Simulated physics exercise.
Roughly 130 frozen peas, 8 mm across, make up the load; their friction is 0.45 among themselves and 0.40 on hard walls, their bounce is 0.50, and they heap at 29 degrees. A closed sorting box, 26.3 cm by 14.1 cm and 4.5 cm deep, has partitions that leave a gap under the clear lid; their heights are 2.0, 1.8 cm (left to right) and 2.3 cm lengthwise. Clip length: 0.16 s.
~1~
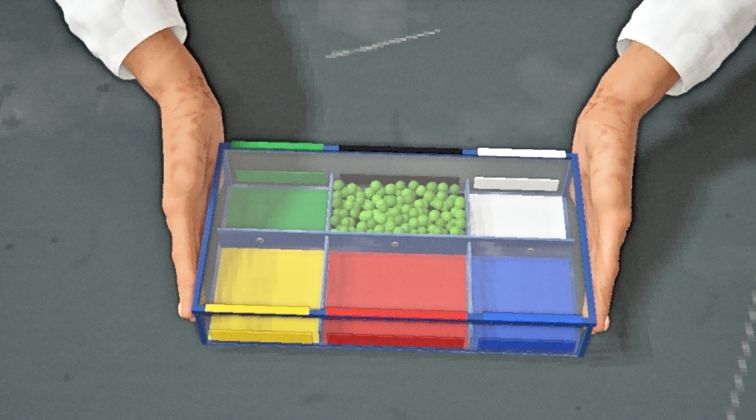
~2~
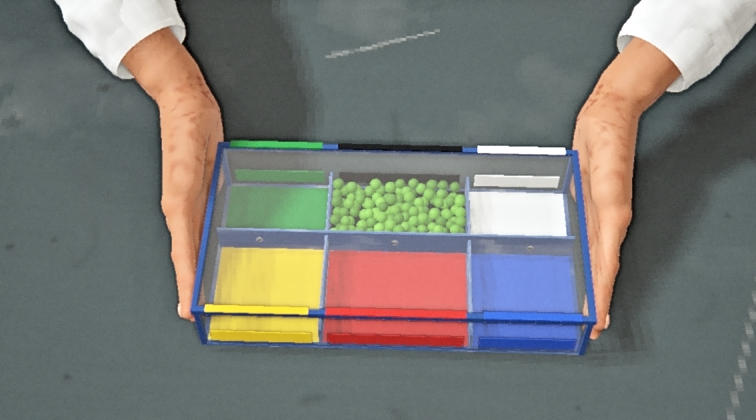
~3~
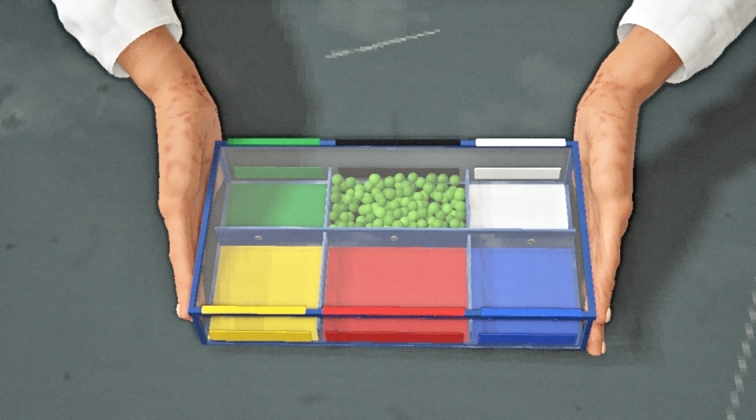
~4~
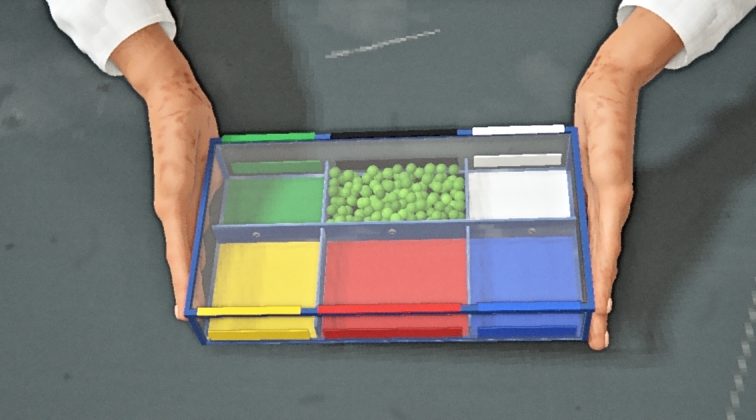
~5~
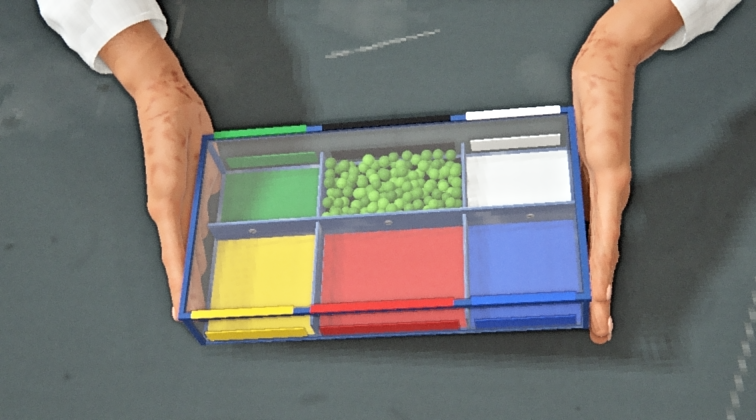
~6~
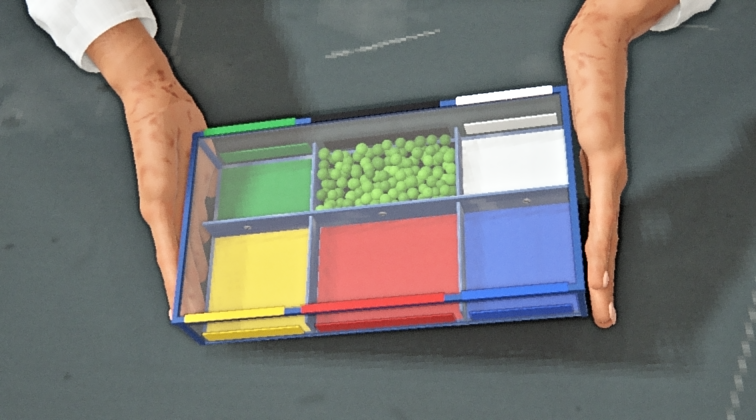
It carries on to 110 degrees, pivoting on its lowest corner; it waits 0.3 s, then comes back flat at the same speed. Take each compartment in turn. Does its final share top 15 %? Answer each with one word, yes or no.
Red compartment: No. Blue compartment: No. Green compartment: No. Yellow compartment: Yes. White compartment: No. Black compartment: No.
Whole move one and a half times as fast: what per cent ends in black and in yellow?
In that case black keeps 0 per cent while yellow keeps 100 per cent.
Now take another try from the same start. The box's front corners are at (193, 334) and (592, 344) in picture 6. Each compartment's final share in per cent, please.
By the end, red has 65%, blue has 10%, green has 0%, yellow has 25%, white has 0% and black has 0%.
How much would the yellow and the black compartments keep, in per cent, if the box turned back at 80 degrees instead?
Yellow: 75, black: 15 (per cent).
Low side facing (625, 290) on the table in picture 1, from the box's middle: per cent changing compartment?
Roughly 100 % of the pieces.
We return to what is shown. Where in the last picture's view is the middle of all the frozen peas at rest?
Centre at rest: Approx. (242, 297) px.
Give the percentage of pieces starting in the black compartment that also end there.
That compartment keeps close to 0 per cent of its own pieces.
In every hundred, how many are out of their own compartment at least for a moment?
Estimate: Near 100 %.
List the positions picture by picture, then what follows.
Box tilt 0 degrees, front corners at (198, 307) and (590, 320); black 100 %, in the first frame.
Box tilt 1 degrees, front corners at (197, 308) and (590, 318), in the second frame.
Box tilt 3 degrees, front corners at (195, 309) and (590, 313), in the third frame.
Box tilt 7 degrees, front corners at (191, 311) and (588, 305), lowest corner left front, in the fourth frame.
Box tilt 12 degrees, front corners at (185, 315) and (584, 295), lowest corner left front, in the fifth frame.
Box tilt 17 degrees, front corners at (179, 318) and (578, 285), lowest corner left front; black 100 %, in the sixth frame.
Then, 0.74 s after the last picture, tilt 110 degrees; green 10 %, yellow 90 %, black 5 %.
Then, 1.23 s after the last picture, tilt 61 degrees; green 5 %, yellow 95 %.
Then, 1.79 s after the last picture, tilt 0 degrees; yellow 100 %.
In the end, red 0 %, blue 0 %, green 0 %, yellow 100 %, white 0 %, black 0 %.
